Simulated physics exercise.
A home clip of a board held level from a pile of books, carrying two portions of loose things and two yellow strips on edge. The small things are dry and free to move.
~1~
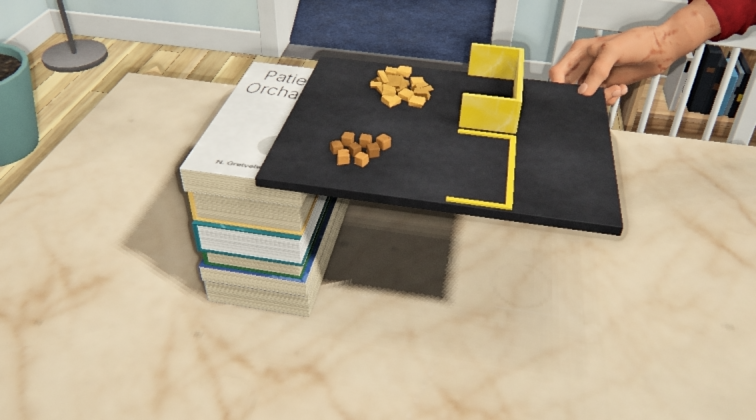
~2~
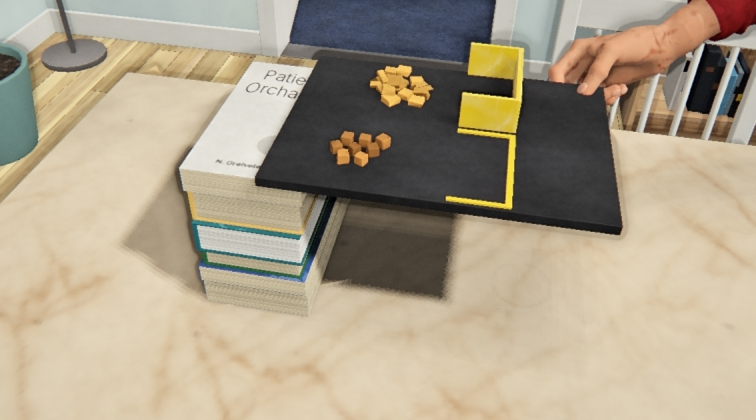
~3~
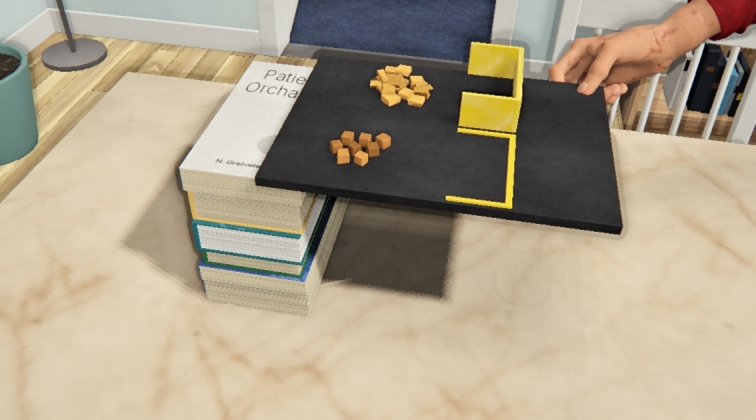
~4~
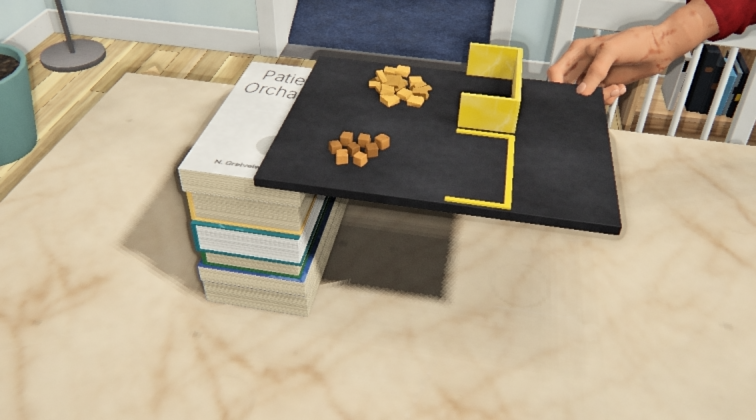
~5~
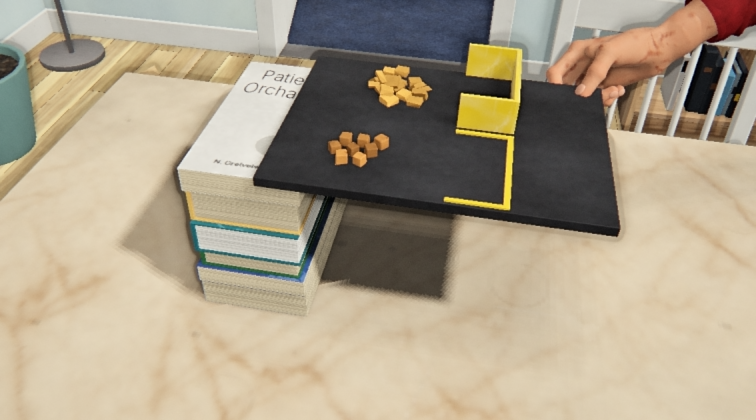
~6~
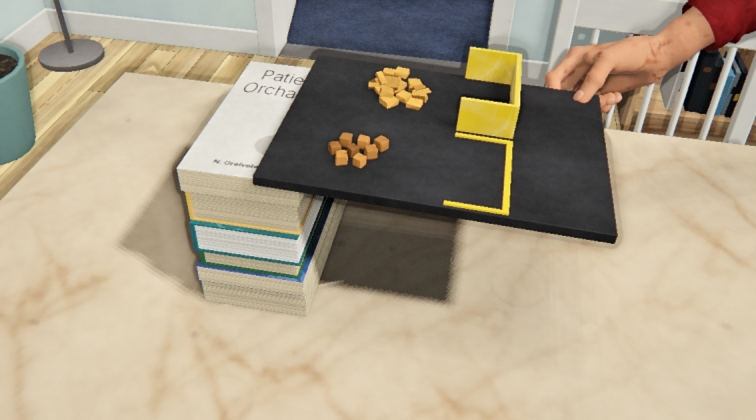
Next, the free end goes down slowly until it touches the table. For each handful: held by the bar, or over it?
In the end the near handful carries on beyond the bar, and the far handful ends against the bar.
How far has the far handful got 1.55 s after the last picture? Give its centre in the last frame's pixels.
Near (450, 177).
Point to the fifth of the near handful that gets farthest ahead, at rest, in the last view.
At about (750, 358).
Then, 0.43 s later than the last frame, board sloping at 13°; near handful where it was; far handful where it was.
Then, 0.97 s later than the last frame, board sloping at 28°; near handful on its way down; far handful where it was.
Then, 1.55 s later than the last frame, board sloping at 41°; near handful every one past its bar; far handful has reached its bar.
When it is over, board resting at 41°; near handful every one past its bar; far handful gathered behind its bar.
